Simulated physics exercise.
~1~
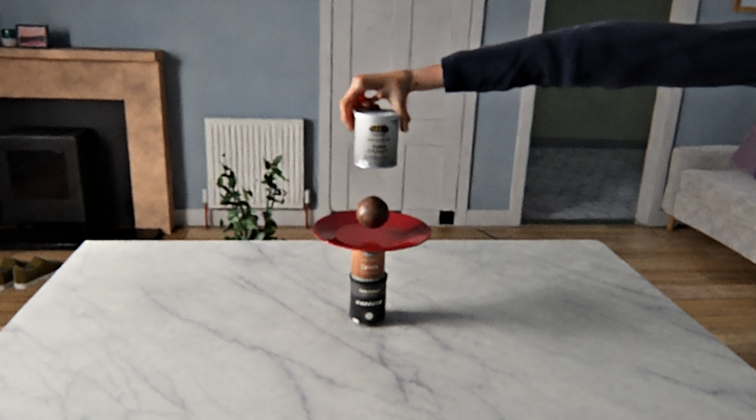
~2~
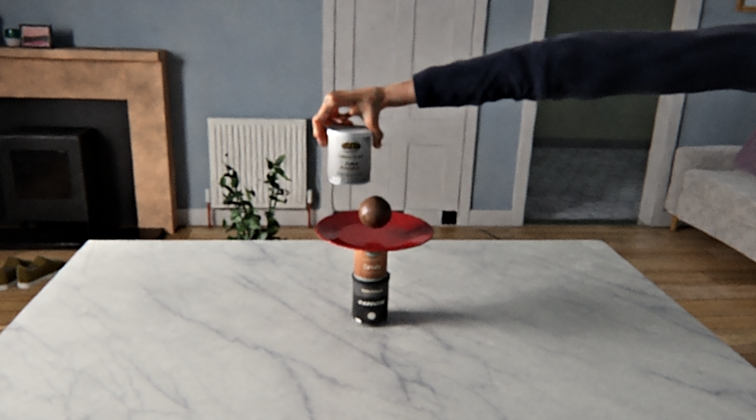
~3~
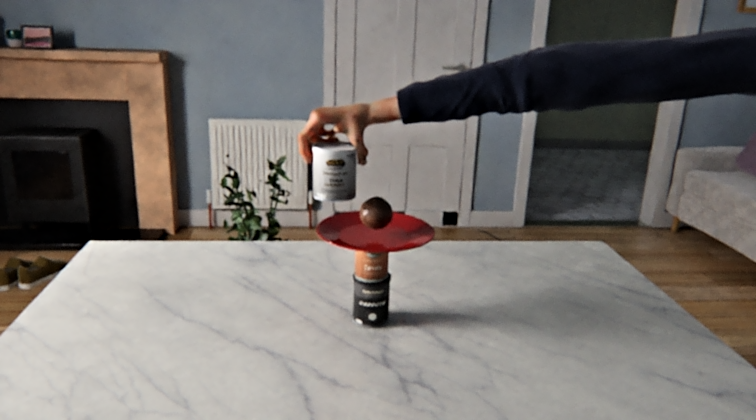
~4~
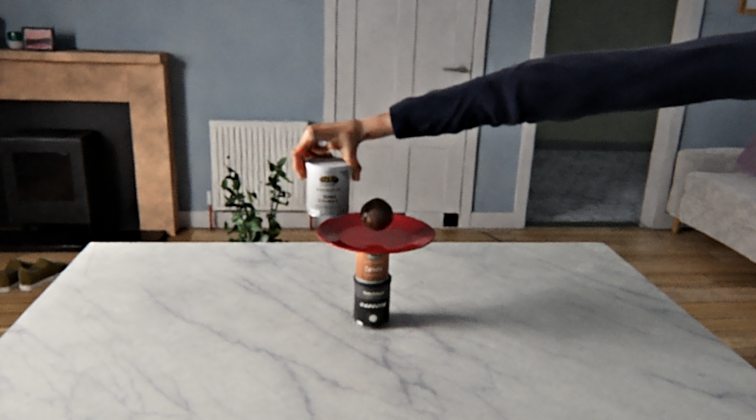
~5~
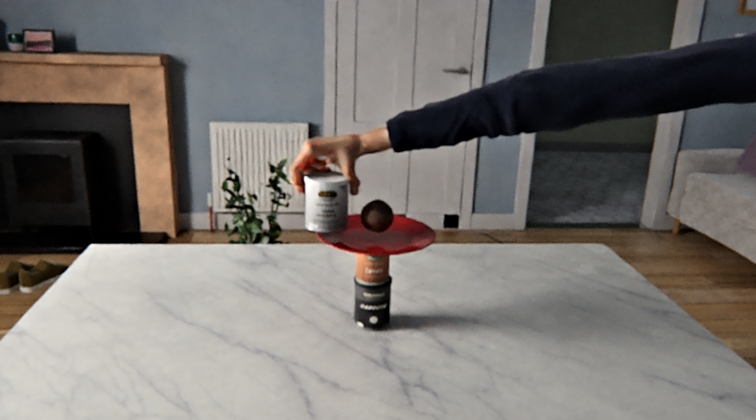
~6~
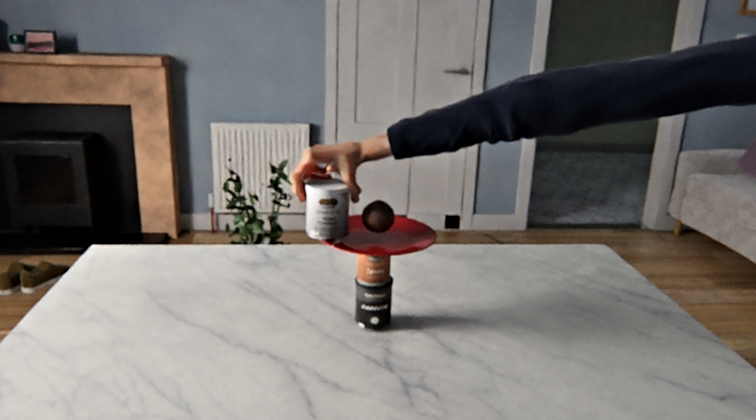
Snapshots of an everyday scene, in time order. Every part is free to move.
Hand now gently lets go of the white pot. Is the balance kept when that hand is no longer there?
Basically the pile is secure.
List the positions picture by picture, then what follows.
The first picture shows coming down; white pot (376, 138); brown onion (373, 212).
The second picture shows coming down; white pot (350, 154); black pot (370, 297).
The third picture shows coming down; white pot (335, 171); brown onion (376, 213).
The fourth picture shows coming down; white pot (329, 187); black pot (372, 299).
The fifth picture shows coming down; white pot (327, 201); brown onion (377, 216).
The sixth picture shows in place under the hand; white pot (328, 208); black pot (374, 301).
Then, 0.30 s later than the last frame, all is still.
Then, 1.10 s later than the last frame, white pot resting near (327, 209).
When it is over, all 5 as before. End places, in pixels of the last picture, white pot near (326, 209). The pile keeps its balance.
